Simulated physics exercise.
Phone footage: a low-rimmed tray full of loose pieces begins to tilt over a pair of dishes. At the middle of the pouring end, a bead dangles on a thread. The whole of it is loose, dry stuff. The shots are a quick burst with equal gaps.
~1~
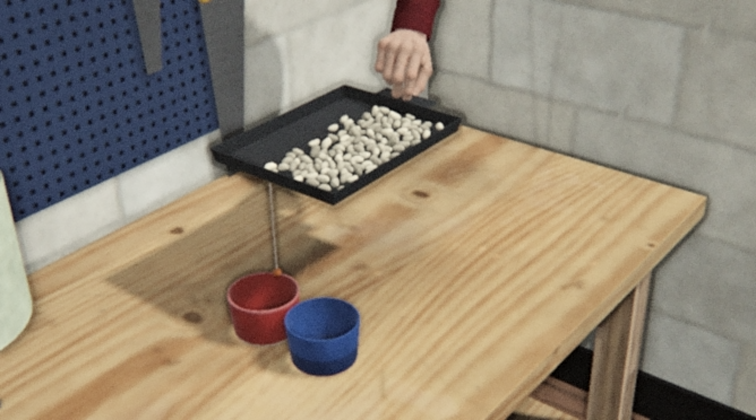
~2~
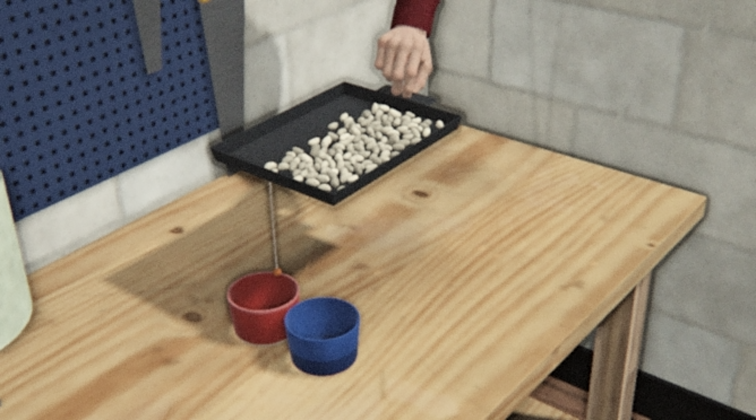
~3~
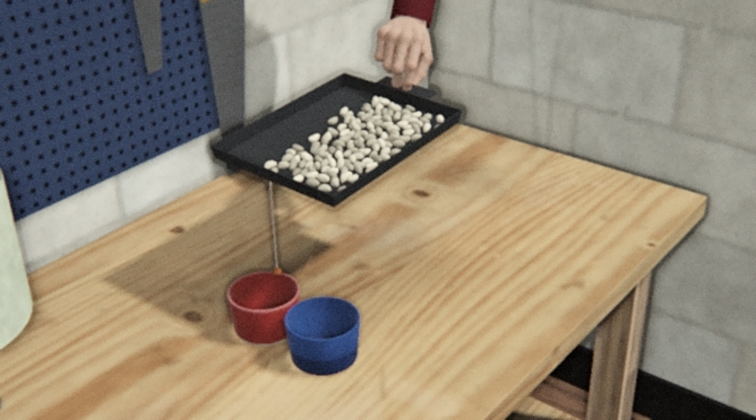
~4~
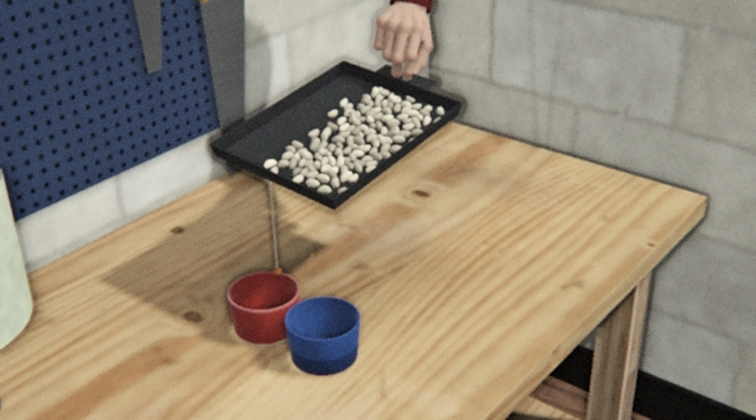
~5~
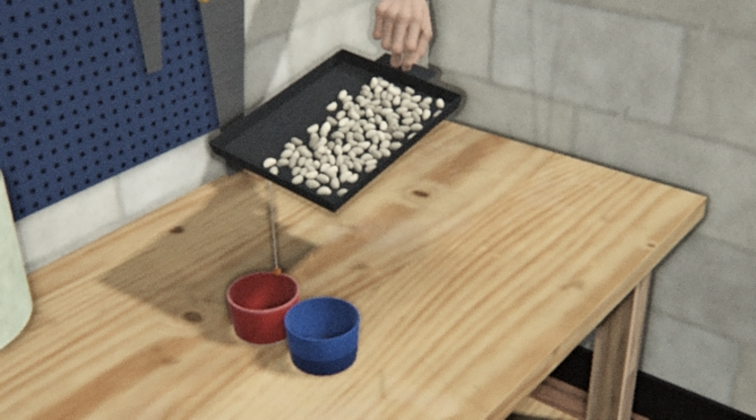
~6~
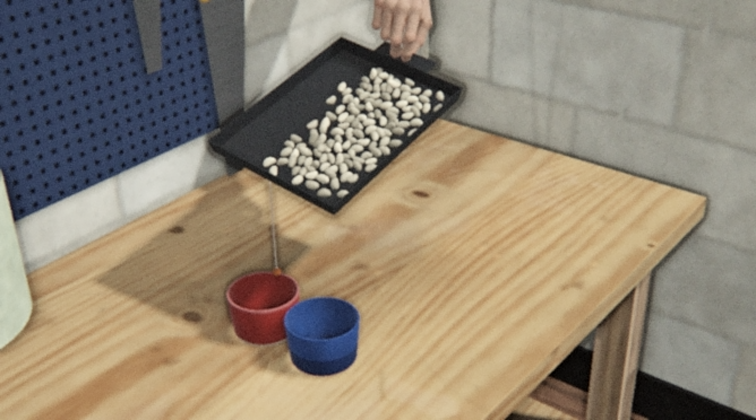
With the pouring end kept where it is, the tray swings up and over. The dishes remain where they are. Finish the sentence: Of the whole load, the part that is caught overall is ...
... more than half of it.
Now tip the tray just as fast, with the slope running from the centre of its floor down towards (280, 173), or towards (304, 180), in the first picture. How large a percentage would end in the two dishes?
Close to 20 percent first and close to 70 percent second.
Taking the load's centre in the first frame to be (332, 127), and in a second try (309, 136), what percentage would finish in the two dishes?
70 % and 70 %.
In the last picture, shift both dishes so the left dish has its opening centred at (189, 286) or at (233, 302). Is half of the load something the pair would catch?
The dishes end up with the lesser share in the first try and the lesser share in the second.
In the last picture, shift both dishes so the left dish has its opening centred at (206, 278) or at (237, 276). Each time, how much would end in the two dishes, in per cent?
About 10 and 40 per cent respectively.
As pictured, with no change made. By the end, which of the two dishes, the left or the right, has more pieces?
In the end, the right-side dish gets more.
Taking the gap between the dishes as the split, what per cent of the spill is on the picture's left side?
20 %, near enough.
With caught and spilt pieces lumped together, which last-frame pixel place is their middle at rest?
(324, 346).
Shortly afterwards, tray tipped steeply; all but a few on the tray; only a few in the air.
Next, tray tipped past a quarter turn; the bulk on the tray; a little in the right dish; only a few outside both; a little in the air.
Some moments later, tray tipped past a quarter turn; near two thirds in the right dish; a little in the left dish; near a quarter outside both.
In the end, tray tipped past a quarter turn; near two thirds in the right dish; a little in the left dish; near a quarter outside both.
